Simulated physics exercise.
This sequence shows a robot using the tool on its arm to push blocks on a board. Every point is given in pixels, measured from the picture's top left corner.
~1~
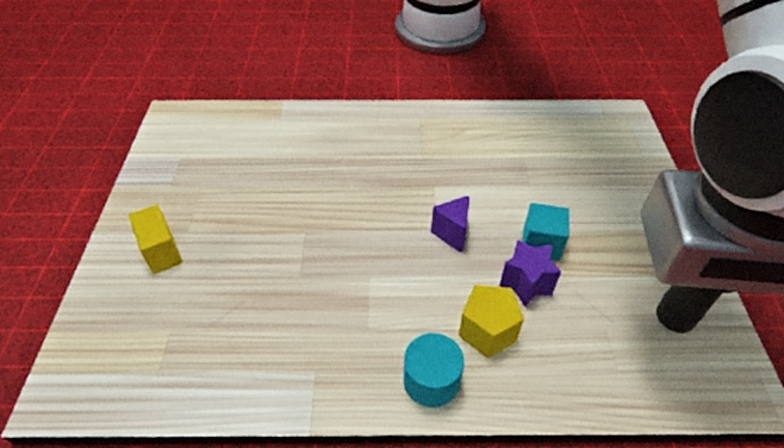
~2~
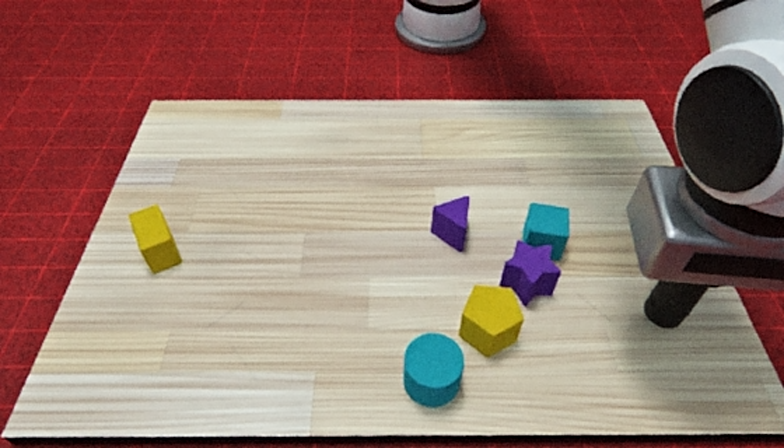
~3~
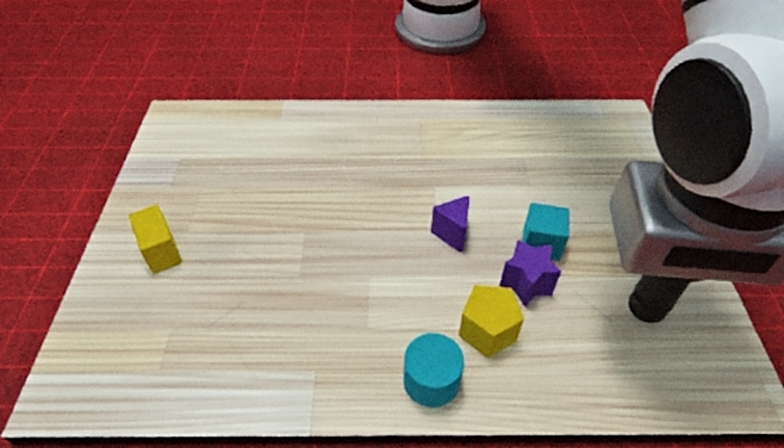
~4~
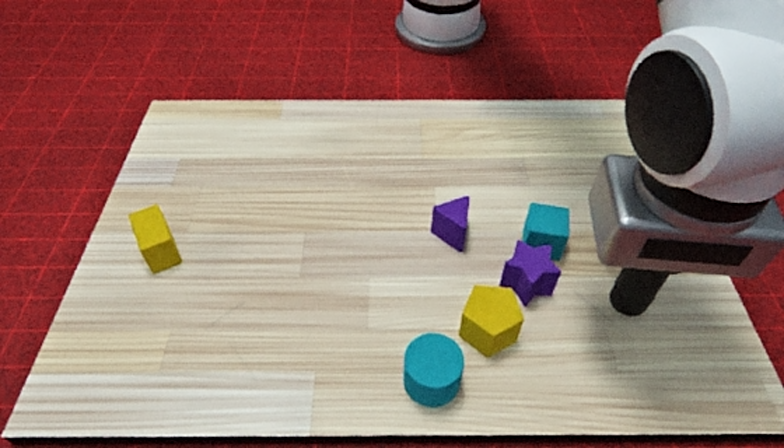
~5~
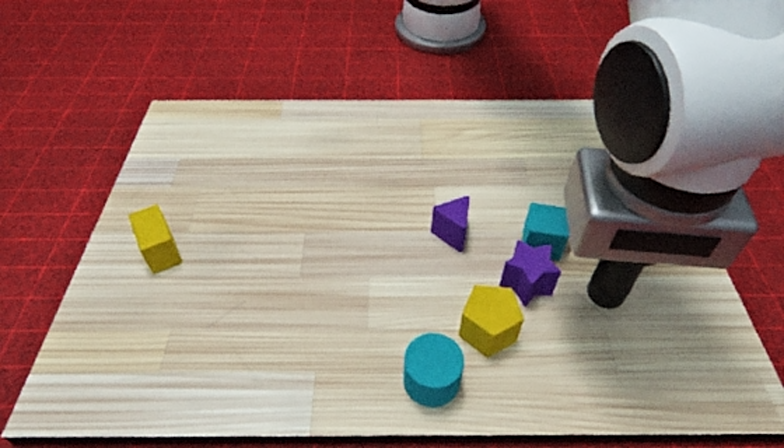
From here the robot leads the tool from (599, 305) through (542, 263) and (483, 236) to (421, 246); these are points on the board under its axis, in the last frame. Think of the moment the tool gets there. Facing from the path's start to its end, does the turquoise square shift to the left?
That would be a no.
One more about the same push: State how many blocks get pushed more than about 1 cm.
My guess is at least three.
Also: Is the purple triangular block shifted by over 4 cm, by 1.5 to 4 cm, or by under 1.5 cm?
Once the path ends, it will sit over 4 cm from where it is now.
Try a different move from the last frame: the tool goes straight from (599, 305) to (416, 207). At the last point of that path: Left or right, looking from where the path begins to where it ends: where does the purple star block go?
It goes left.
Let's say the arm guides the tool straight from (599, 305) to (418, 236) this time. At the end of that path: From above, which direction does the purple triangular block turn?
It goes round the way clock hands do.
On the path given first. One third of the way, tool (544, 251); purple star block (524, 256), turned 30° anticlockwise; turquoise square (544, 209).
Two thirds of the way, tool (485, 224); purple star block (518, 253), turned 55° anticlockwise; turquoise square (534, 196), turned 25° clockwise.
At the end, tool (422, 234); purple triangular block (393, 215), turned 20° clockwise; yellow pentagonal block still; purple star block (518, 253), turned 55° anticlockwise; turquoise square (534, 196), turned 25° clockwise.
